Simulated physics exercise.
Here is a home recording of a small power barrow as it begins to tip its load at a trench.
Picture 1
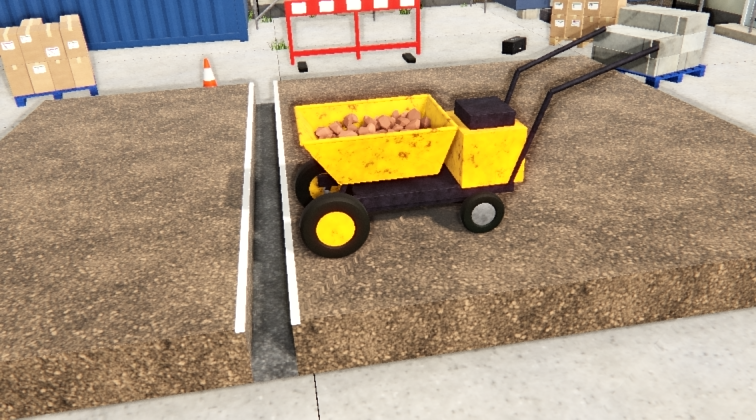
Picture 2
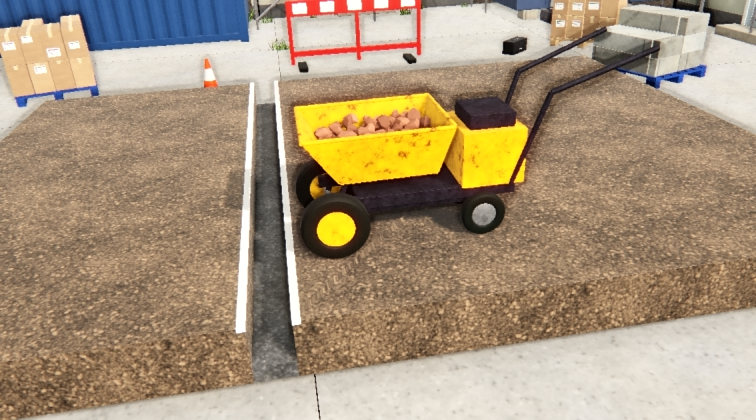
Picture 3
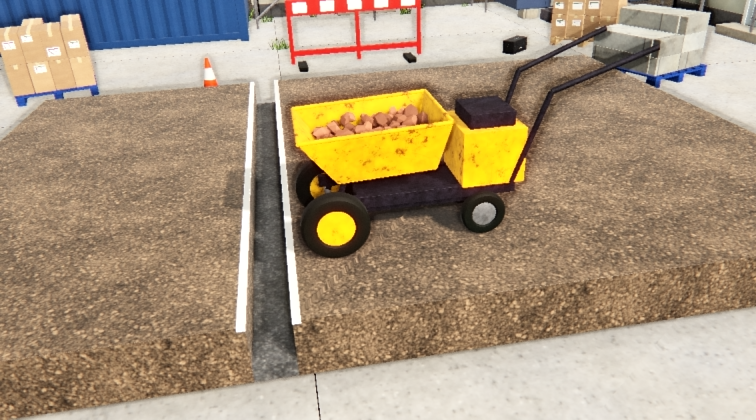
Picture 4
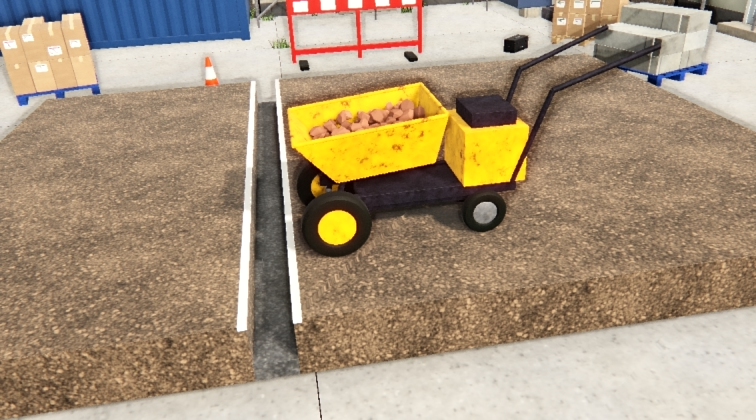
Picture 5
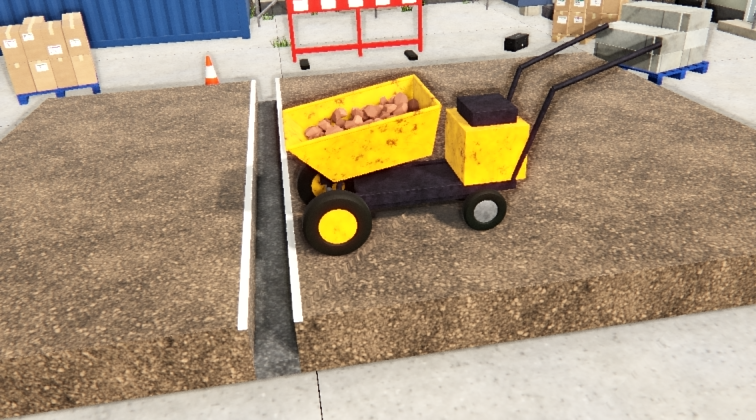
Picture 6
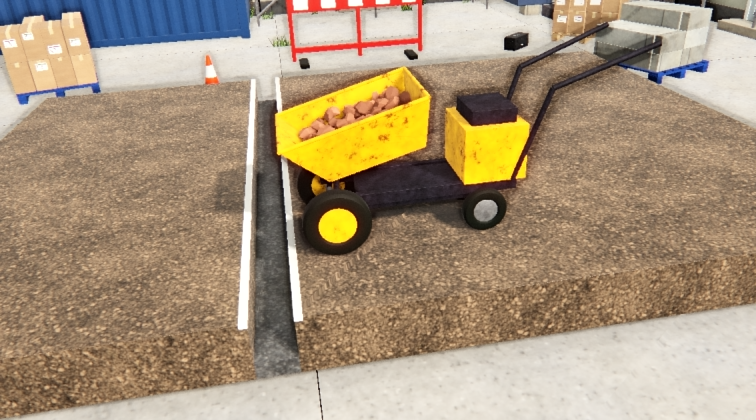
A yellow power barrow loaded with reddish rubble stood still beside a narrow trench, then its skip slowly tilted forward to the left, the back rising while the wheels stayed put.
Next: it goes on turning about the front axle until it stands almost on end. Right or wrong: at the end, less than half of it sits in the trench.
Right.
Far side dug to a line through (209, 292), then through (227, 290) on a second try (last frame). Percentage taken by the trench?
About 60 and 20 per cent.
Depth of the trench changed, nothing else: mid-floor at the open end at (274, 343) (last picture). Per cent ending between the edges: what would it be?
I'd guess close to 0 percent.
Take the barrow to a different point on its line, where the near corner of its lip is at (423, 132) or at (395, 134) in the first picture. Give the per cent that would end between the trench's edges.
Well, you'd get roughly 30 per cent from the first place and roughly 50 per cent from the second.
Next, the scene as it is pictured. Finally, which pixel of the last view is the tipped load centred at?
Last view, resting centre - approx. (197, 244).
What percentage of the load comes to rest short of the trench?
Call it some 0 percent of the pieces.
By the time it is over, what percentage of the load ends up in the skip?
Around 15 %.
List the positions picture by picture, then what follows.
Lip of the skip at (302, 143), level; top of the load at (371, 132), lumps of rubble; first edge of the trench at (292, 284); far edge at (241, 291), the trench under half as wide as the skip, and about as deep as wide, in the first picture.
Lip of the skip at (302, 144), level; top of the load at (370, 132), in the second picture.
Lip of the skip at (298, 145), tipped barely; top of the load at (392, 129), in the third picture.
Lip of the skip at (294, 146), tipped a little; top of the load at (389, 125), in the fourth picture.
Lip of the skip at (287, 149), tipped a little; top of the load at (389, 109), in the fifth picture.
Lip of the skip at (280, 153), tipped clearly; top of the load at (390, 117); first edge of the trench at (295, 281); far edge at (244, 288), in the sixth picture.
Soon, skip tipped steeply; all in the skip.
A while on, skip tipped right over; most in the skip; about a quarter beyond it; a stray few falling.
Towards the end, skip tipped right over; about a quarter in the skip; most beyond it.
Finally, skip tipped right over; about a quarter in the skip; a stray few in or heaped over the trench; most beyond it.
